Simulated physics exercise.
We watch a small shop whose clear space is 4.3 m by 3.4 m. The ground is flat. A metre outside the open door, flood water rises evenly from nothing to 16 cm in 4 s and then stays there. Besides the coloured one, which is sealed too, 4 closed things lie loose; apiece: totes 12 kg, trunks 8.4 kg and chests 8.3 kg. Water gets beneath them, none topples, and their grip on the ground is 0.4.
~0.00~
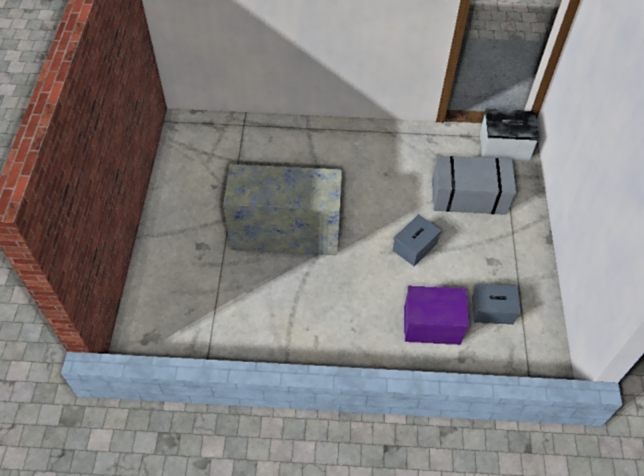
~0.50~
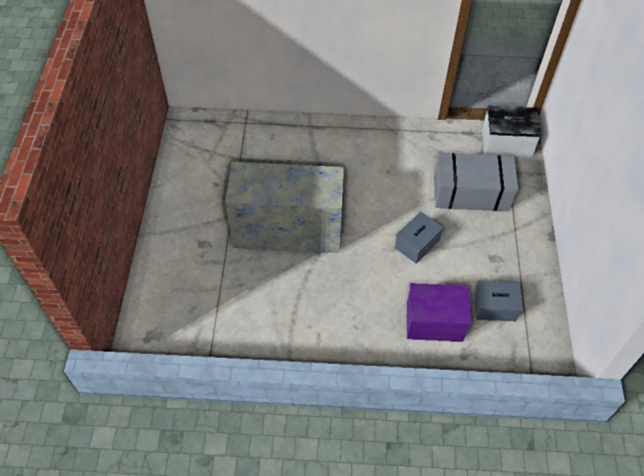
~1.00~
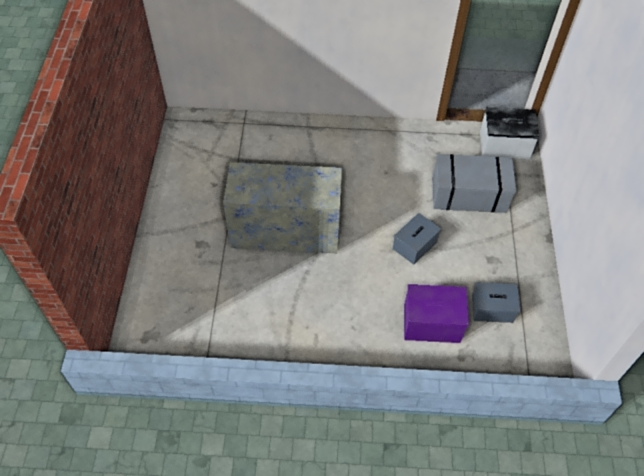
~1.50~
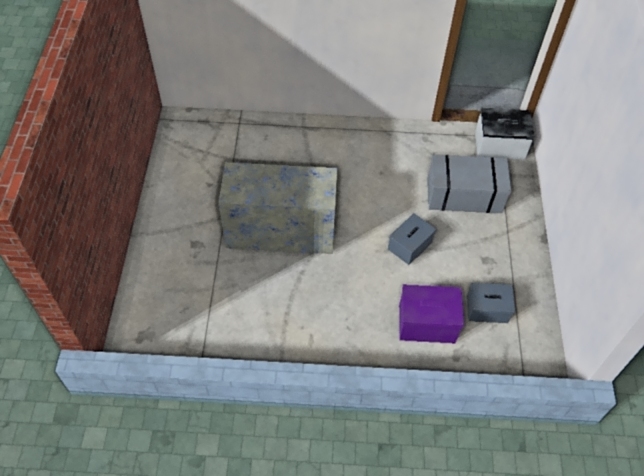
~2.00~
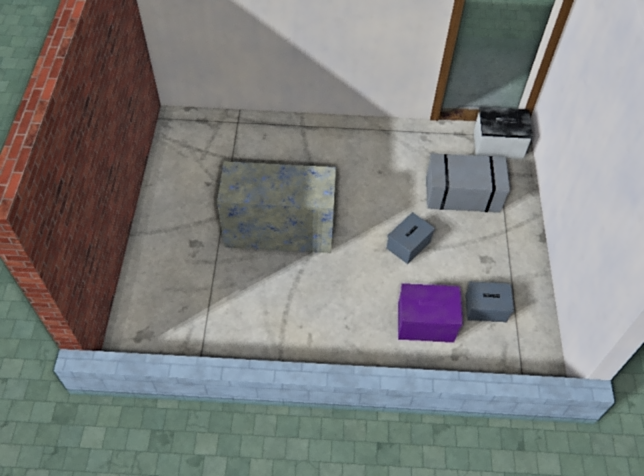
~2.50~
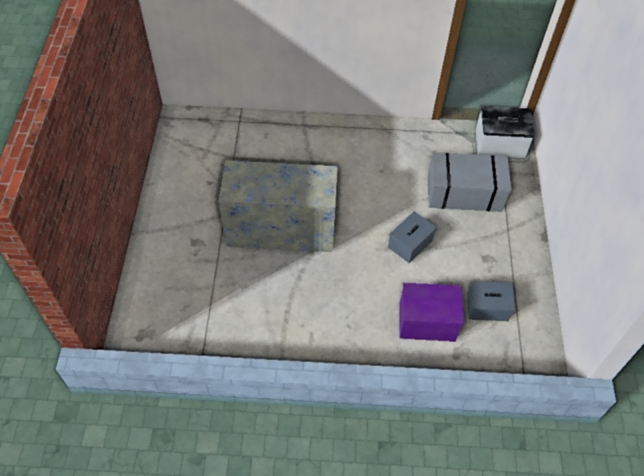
Walled room with a purple box and gray boxes sitting still on its floor as the outside paving turns from gray to green.
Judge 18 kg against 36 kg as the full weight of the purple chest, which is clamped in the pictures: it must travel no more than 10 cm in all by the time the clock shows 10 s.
I expect that only the larger load is enough.
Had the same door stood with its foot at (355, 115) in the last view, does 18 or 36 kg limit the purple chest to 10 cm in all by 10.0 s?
In that case the lower weight is enough.
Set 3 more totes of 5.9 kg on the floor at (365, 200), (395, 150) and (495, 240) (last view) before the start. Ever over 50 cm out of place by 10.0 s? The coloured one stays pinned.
In that order: Less, short of it, past it.
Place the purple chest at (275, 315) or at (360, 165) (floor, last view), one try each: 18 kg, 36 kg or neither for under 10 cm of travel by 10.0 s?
In that order: The smaller is enough; either load holds.
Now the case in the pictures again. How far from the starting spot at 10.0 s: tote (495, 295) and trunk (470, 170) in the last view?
In that order: 20 cm, 100 cm.
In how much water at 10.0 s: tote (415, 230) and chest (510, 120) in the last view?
About 7 and 8 cm.
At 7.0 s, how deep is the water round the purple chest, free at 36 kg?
About 3 cm.
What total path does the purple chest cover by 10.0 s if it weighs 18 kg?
About 30 cm.
After 3.5 s the purple chest would be 0 cm from its start with 18 kg and 0 cm from its start with 36 kg; 0 cm of water round it then.
After 4.5 s the purple chest would be 0 cm from its start with 18 kg and 0 cm from its start with 36 kg; 0 cm of water round it then.
After 7.0 s the purple chest would be 1 cm from its start with 18 kg and 0 cm from its start with 36 kg; 3 cm of water round it then.
After 10.0 s the purple chest would be 29 cm from its start with 18 kg and 0 cm from its start with 36 kg; 6 cm of water round it then.
